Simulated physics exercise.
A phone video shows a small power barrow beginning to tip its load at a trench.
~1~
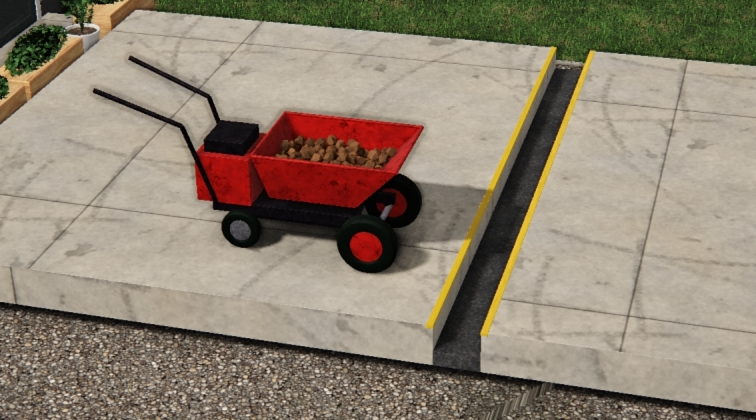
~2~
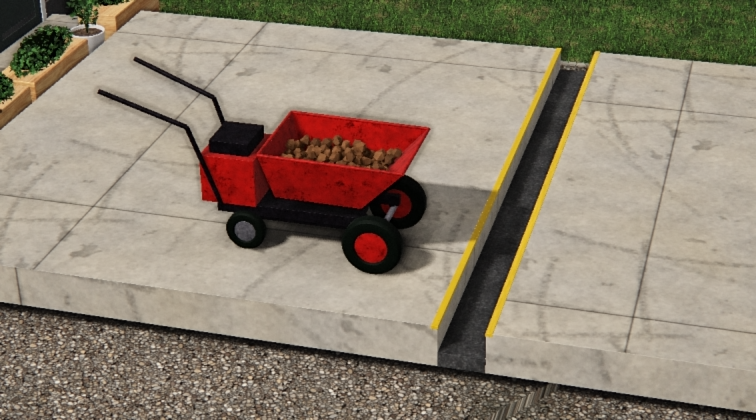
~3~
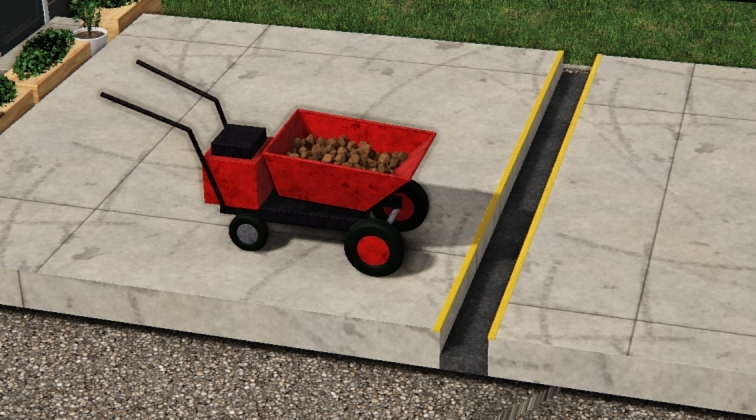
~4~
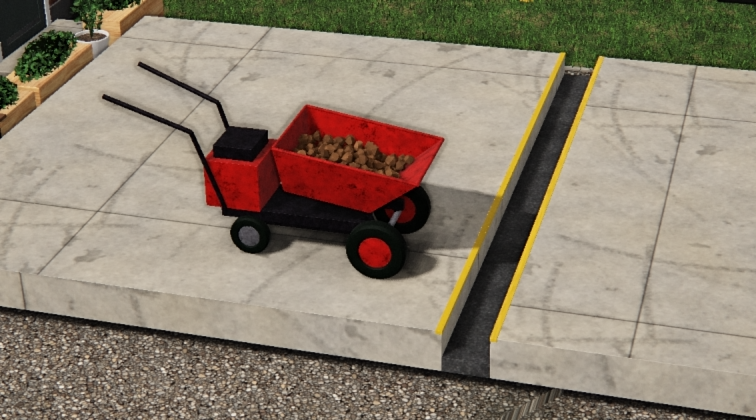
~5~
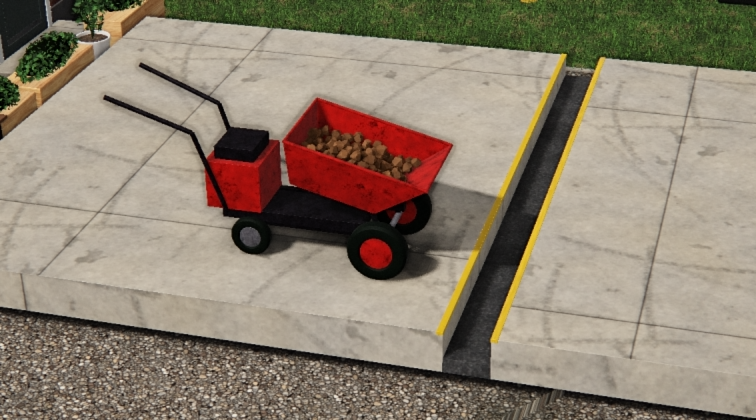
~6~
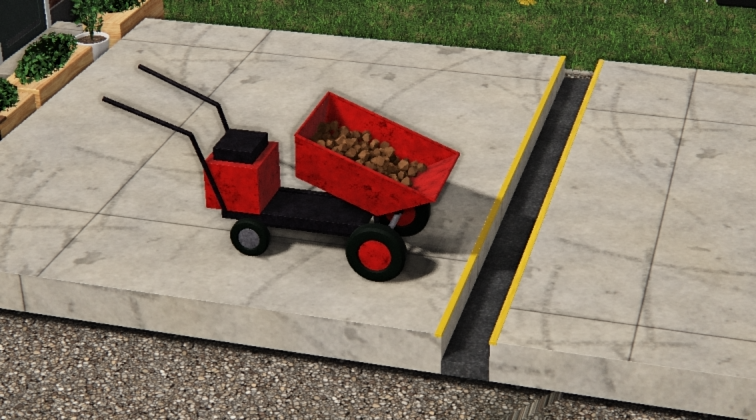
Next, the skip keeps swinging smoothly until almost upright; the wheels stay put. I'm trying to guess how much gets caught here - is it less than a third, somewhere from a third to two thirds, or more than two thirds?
The trench gets above two thirds of the load.
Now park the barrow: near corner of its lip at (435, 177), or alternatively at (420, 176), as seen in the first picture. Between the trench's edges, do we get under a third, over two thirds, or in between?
Record - trial one: Below one third; trial two: Between a third and two thirds.
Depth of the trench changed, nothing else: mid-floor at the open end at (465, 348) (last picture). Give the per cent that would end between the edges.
Around 50 percent.
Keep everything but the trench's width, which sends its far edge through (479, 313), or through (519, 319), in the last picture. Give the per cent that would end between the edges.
40 % then 100 %, roughly.
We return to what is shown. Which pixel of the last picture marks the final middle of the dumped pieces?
Centre at rest, last view: Approx. (496, 285).
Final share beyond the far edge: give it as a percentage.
Around 10 %.
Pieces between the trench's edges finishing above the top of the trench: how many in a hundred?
Close to 10 per cent.
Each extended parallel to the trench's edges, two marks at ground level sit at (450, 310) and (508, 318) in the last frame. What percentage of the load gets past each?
First 90 in a hundred, second 10 in a hundred.
Soon after the last picture, skip tipped steeply; all in the skip.
A little later, skip tipped right over; about half in the skip; about half in or heaped over the trench; a small part beyond it.
Later still, skip tipped right over; a small part in the skip; most in or heaped over the trench; a small part beyond it.
At rest, skip tipped right over; a small part in the skip; most in or heaped over the trench; a small part beyond it.
